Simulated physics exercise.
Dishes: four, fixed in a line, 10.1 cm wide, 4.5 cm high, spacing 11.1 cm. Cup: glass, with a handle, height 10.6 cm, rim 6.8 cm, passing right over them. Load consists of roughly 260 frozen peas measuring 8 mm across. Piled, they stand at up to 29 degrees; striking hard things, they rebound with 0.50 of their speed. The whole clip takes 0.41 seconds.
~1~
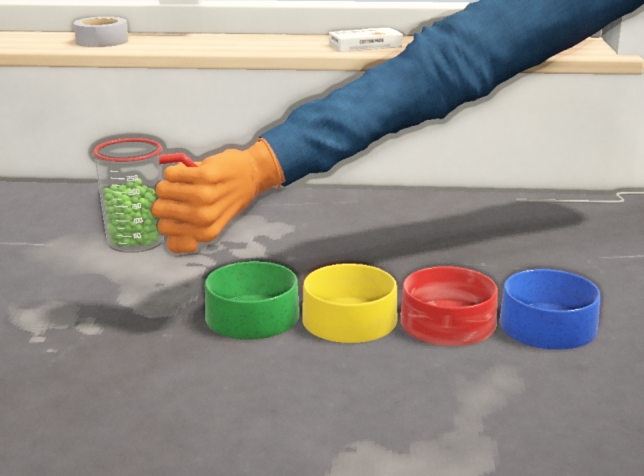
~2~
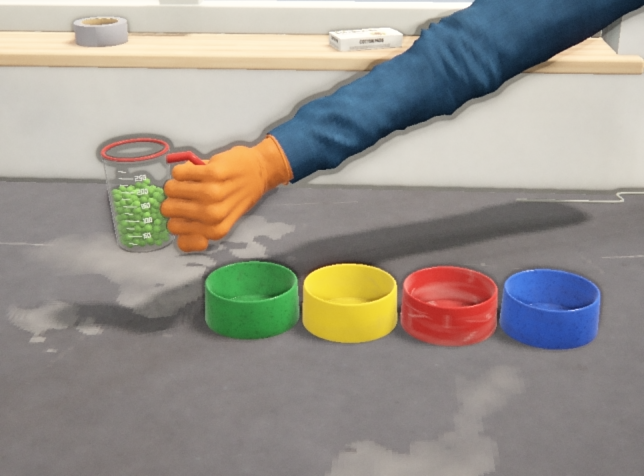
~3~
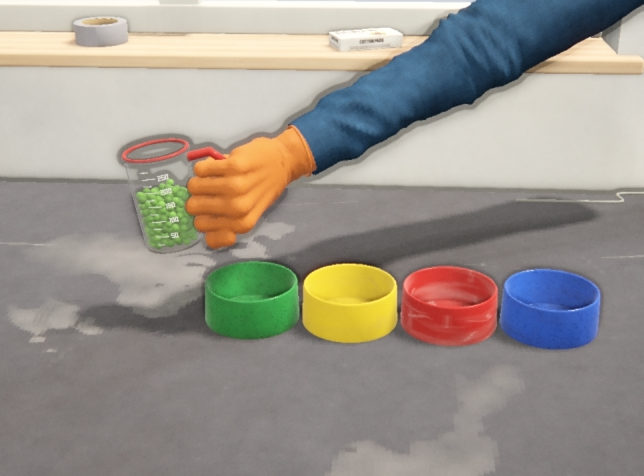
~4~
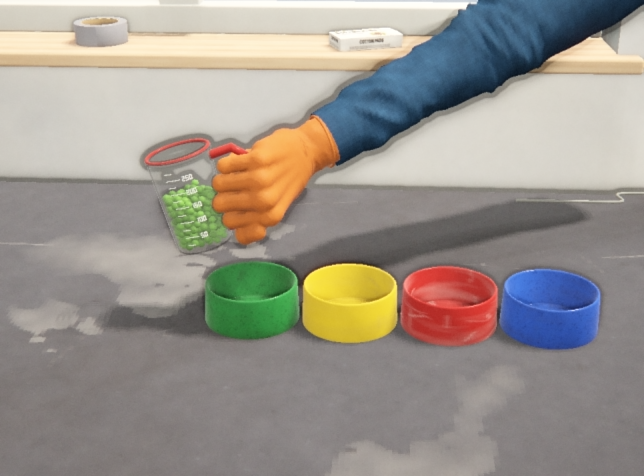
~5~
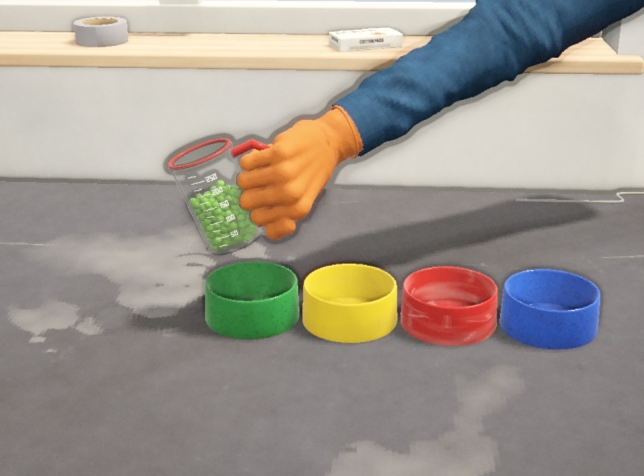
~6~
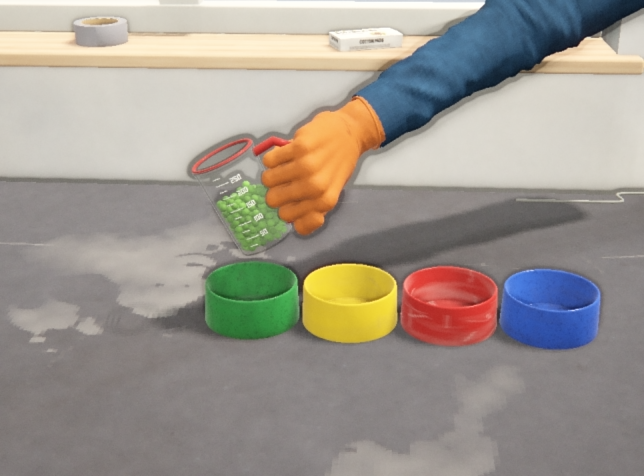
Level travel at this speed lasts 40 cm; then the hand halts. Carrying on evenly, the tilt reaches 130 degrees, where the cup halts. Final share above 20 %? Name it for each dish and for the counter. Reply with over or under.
Red over, blue under, green under, yellow under, counter under.
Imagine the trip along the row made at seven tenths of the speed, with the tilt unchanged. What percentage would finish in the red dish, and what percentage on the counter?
The shares would then be red 100 and counter 0.
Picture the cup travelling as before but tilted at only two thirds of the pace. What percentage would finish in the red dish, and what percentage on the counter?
In that case I'd put red at 100 and the counter at 0.
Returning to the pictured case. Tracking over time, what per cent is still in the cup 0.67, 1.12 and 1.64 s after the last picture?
Roughly 100, then 100, then 0.
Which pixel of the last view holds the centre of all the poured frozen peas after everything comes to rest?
(441, 307) or so.
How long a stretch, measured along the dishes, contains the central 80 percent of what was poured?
Roughly 6 cm of the row.
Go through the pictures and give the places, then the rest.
Cup at (132, 196), tilt 0 degrees, lip at (96, 149), moved 0.0 cm; middle of the pieces at (136, 214); green dish at (251, 281); yellow dish at (350, 284); red dish at (450, 287); blue dish at (552, 290), in the first picture.
Cup at (141, 196), tilt 2 degrees, lip at (104, 151), moved 1.0 cm; middle of the pieces at (145, 214), in the second picture.
Cup at (165, 197), tilt 8 degrees, lip at (124, 154), moved 3.7 cm; middle of the pieces at (172, 214), in the third picture.
Cup at (191, 198), tilt 13 degrees, lip at (147, 159), moved 6.6 cm; middle of the pieces at (199, 214), in the fourth picture.
Cup at (218, 198), tilt 19 degrees, lip at (170, 164), moved 9.5 cm; middle of the pieces at (228, 214), in the fifth picture.
Cup at (245, 199), tilt 25 degrees, lip at (194, 169), moved 12.4 cm; middle of the pieces at (256, 214); green dish at (251, 281); yellow dish at (350, 284); red dish at (450, 287); blue dish at (552, 290), in the sixth picture.
Then, 0.67 s after the last picture, tilt 74 degrees; cup holds 100 %.
Then, 1.12 s after the last picture, tilt 107 degrees; cup holds 100 %.
Then, 1.64 s after the last picture, tilt 130 degrees; cup holds 0 %, red 100 %.
In the end, red 100 %, blue 0 %, green 0 %, yellow 0 %, counter 0 %.
